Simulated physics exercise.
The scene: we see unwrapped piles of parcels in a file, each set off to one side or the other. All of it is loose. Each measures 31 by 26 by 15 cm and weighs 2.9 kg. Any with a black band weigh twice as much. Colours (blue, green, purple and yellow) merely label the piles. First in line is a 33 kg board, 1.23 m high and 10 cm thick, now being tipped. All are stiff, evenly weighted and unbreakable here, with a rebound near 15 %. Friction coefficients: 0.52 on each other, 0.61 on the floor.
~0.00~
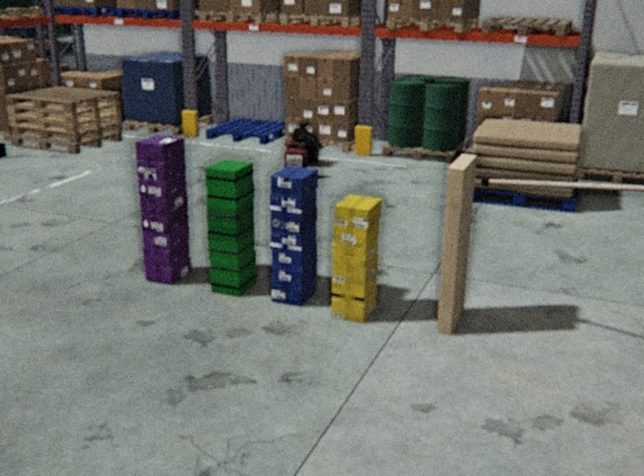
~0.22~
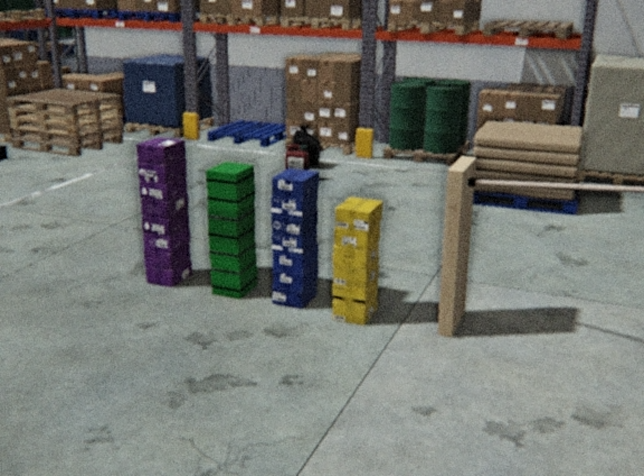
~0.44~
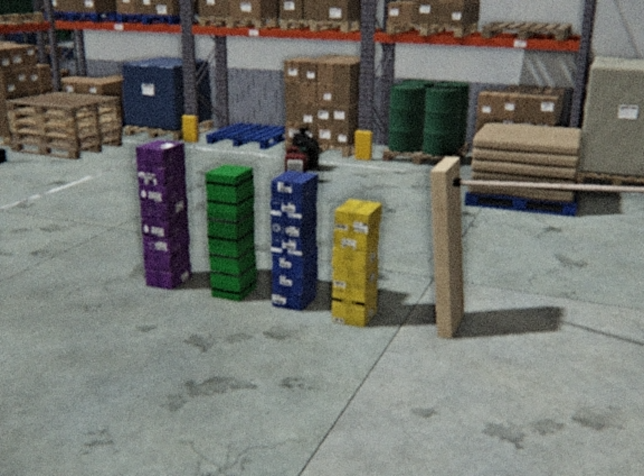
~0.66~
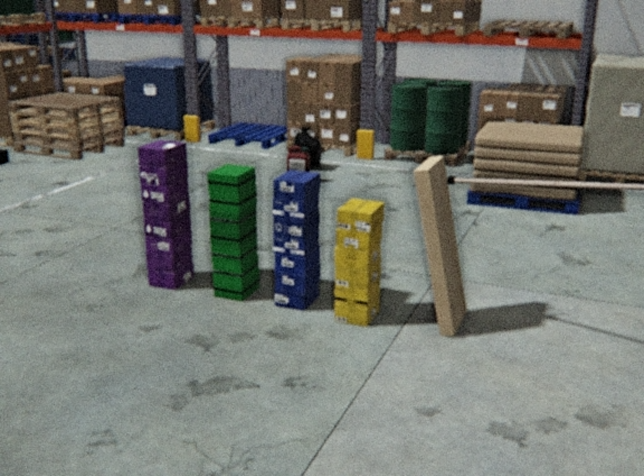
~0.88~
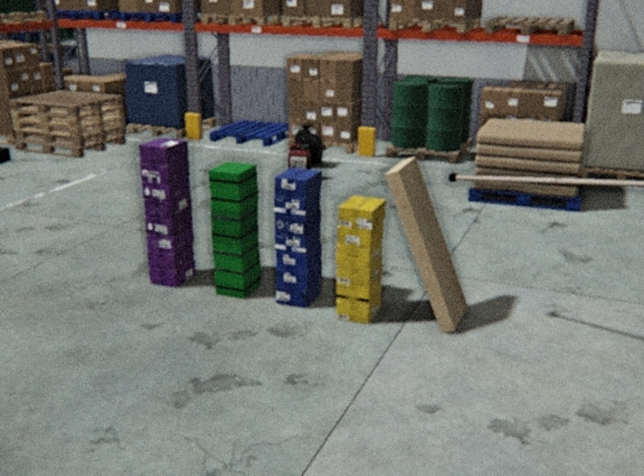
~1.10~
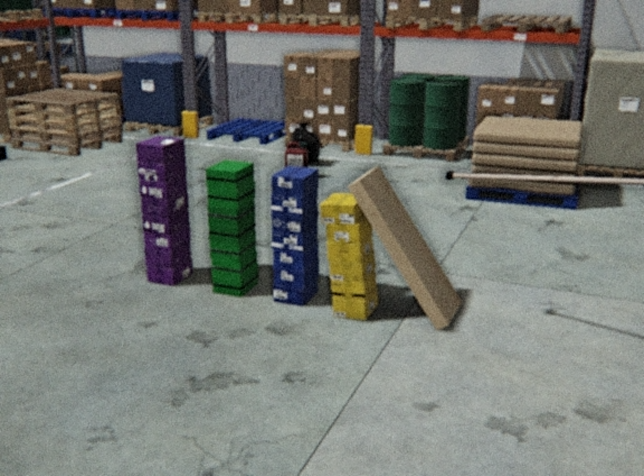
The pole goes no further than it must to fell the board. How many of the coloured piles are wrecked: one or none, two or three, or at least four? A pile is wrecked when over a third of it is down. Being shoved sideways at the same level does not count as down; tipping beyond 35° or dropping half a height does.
Piles wrecked: Four or more.
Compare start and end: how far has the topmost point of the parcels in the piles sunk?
Some 50 cm lower.
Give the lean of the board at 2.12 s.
Some 65° from upright.
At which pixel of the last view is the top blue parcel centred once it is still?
Around (196, 220).
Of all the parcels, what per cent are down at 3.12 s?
95 per cent by then.
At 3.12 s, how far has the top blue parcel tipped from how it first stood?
Some 50°.
By 1.50 s, board 53° from upright; none of the 28 parcels down, 13 disturbed; top blue parcel tilted 10°; top yellow parcel tilted 9°.
By 2.12 s, board 66° from upright; 10 of the 28 parcels down; top yellow parcel tilted 32°, 25 cm lower; top blue parcel tilted 29°, 14 cm lower.
By 2.64 s, board 67° from upright; 27 of the 28 parcels down; top blue parcel tilted 49°, 41 cm lower; top green parcel tilted 46°, 34 cm lower.
By 3.12 s, board 67° from upright; 27 of the 28 parcels down; top purple parcel tilted 55°, 91 cm lower; top blue parcel tilted 49°, 42 cm lower.
When it is over (5.0 s), board 67° from upright; 27 of the 28 parcels down; top purple parcel upside down; top green parcel on its side. Wrecked, blue, green, purple and yellow. In pixels of the last frame, middles, top green parcel near (119, 241).
